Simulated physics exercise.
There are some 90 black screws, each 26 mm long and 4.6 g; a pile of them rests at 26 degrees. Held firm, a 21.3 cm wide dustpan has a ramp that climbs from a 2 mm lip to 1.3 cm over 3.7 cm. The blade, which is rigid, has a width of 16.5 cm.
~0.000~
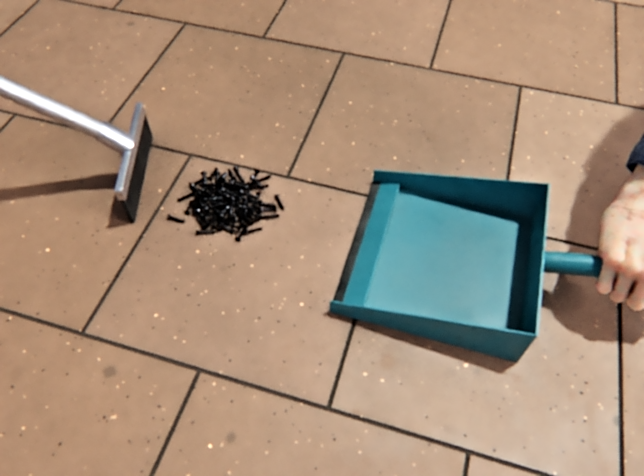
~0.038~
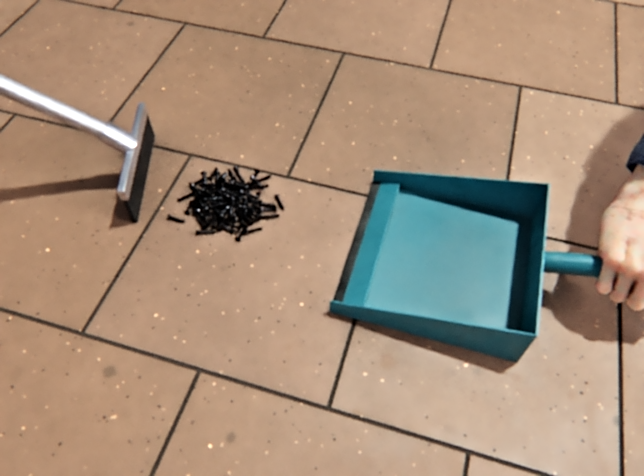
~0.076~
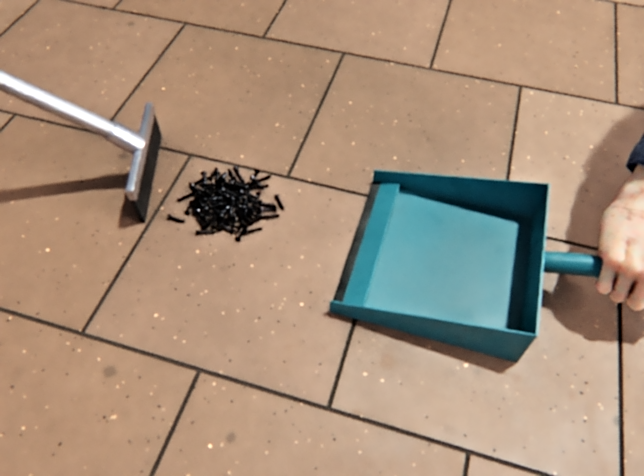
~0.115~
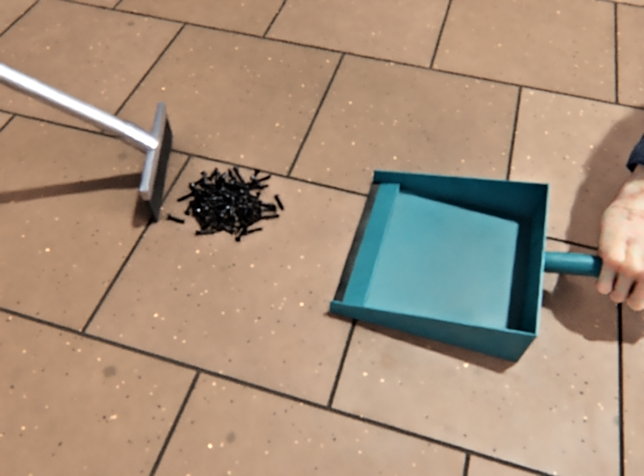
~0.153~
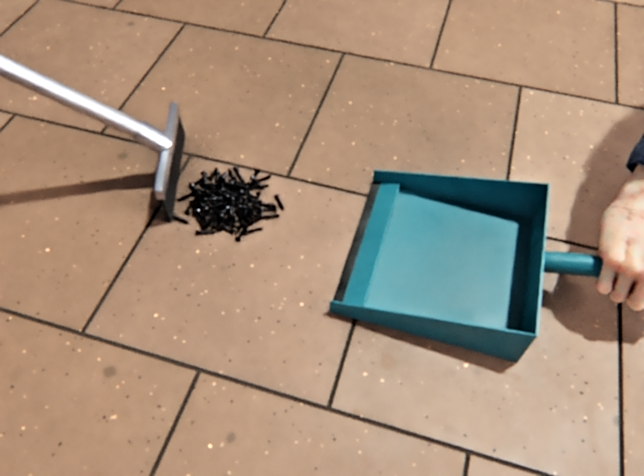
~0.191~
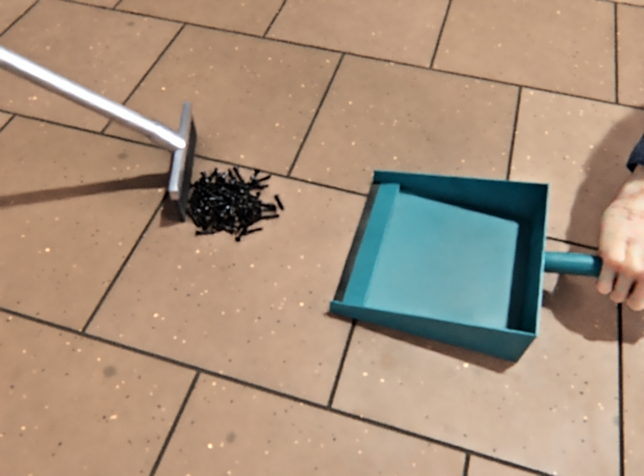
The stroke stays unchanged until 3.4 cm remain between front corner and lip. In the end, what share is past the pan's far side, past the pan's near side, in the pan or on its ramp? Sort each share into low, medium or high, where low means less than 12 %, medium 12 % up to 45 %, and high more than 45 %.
Shares - far side: Medium, near side: Low, pan: Low.
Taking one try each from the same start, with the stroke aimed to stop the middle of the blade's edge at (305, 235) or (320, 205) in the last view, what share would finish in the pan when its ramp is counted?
About 0 and 10 per cent.
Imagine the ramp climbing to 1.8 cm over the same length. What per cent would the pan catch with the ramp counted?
Estimate: About 5 in a hundred.
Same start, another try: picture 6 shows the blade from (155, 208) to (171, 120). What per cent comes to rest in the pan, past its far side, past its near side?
Pan 0, far 5, near 0.
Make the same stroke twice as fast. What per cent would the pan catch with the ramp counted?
In that case some 30 per cent.
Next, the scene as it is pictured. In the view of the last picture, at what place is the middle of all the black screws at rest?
Centre at rest: Approx. (342, 203) px.
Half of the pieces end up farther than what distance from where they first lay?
I'd say near 16 cm.
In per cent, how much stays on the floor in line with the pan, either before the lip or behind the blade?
About 80 per cent.
After 0.40 s, middle of the blade 16 cm from the lip; 0 % over the lip, far side 0 %, near side 0 %.
After 0.54 s, middle of the blade 9 cm from the lip; 0 % over the lip, far side 10 %, near side 0 %.
After 0.81 s, middle of the blade 6 cm from the lip; 5 % over the lip, far side 15 %, near side 0 %.
At rest (1.2 s), far side 15 %, near side 0 %, pan 5 %, in front of the lip or behind the blade 80 %.
